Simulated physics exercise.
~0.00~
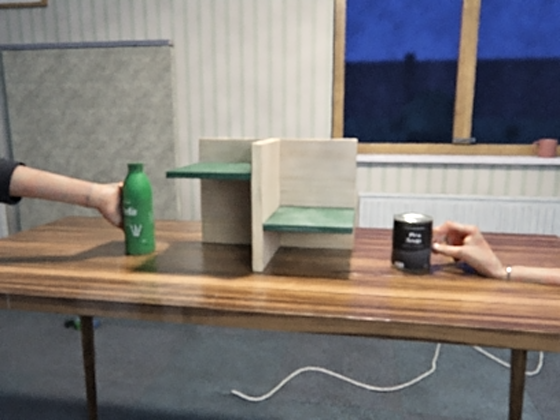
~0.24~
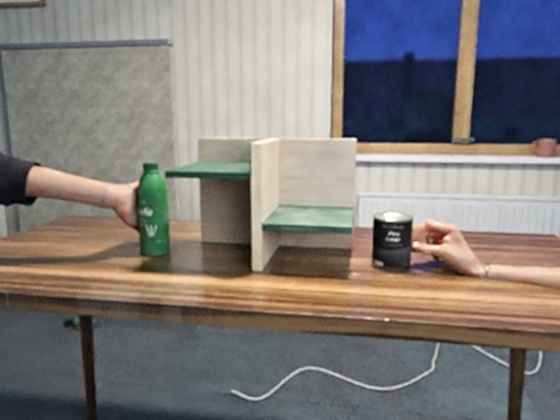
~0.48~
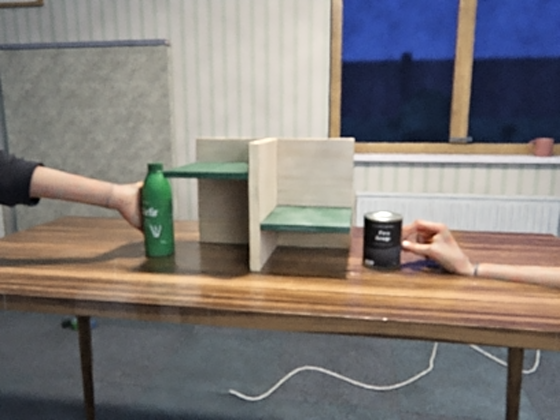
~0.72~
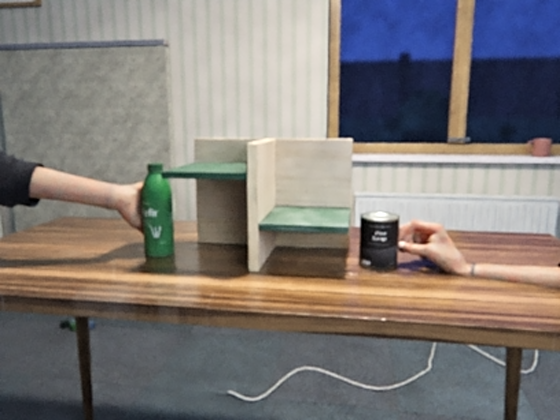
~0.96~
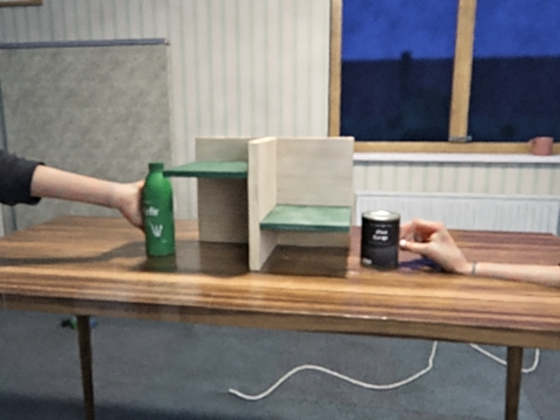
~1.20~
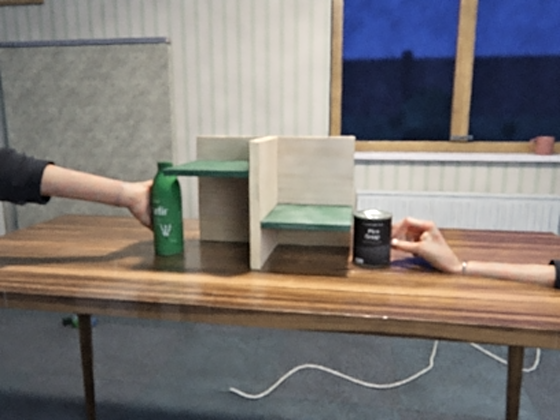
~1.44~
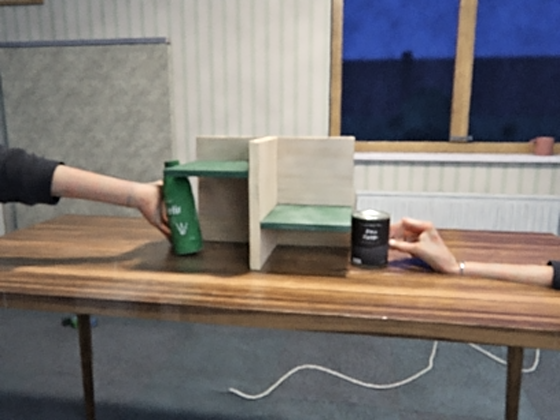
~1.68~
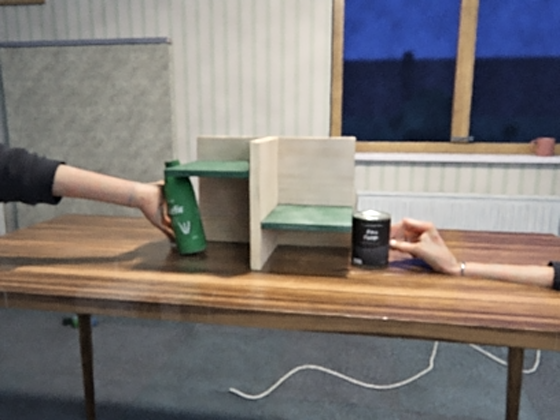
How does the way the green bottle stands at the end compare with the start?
At the start the green bottle stands upright on the table, but by the end it is leaning, with its top tilted to the left against the edge of the shelf.
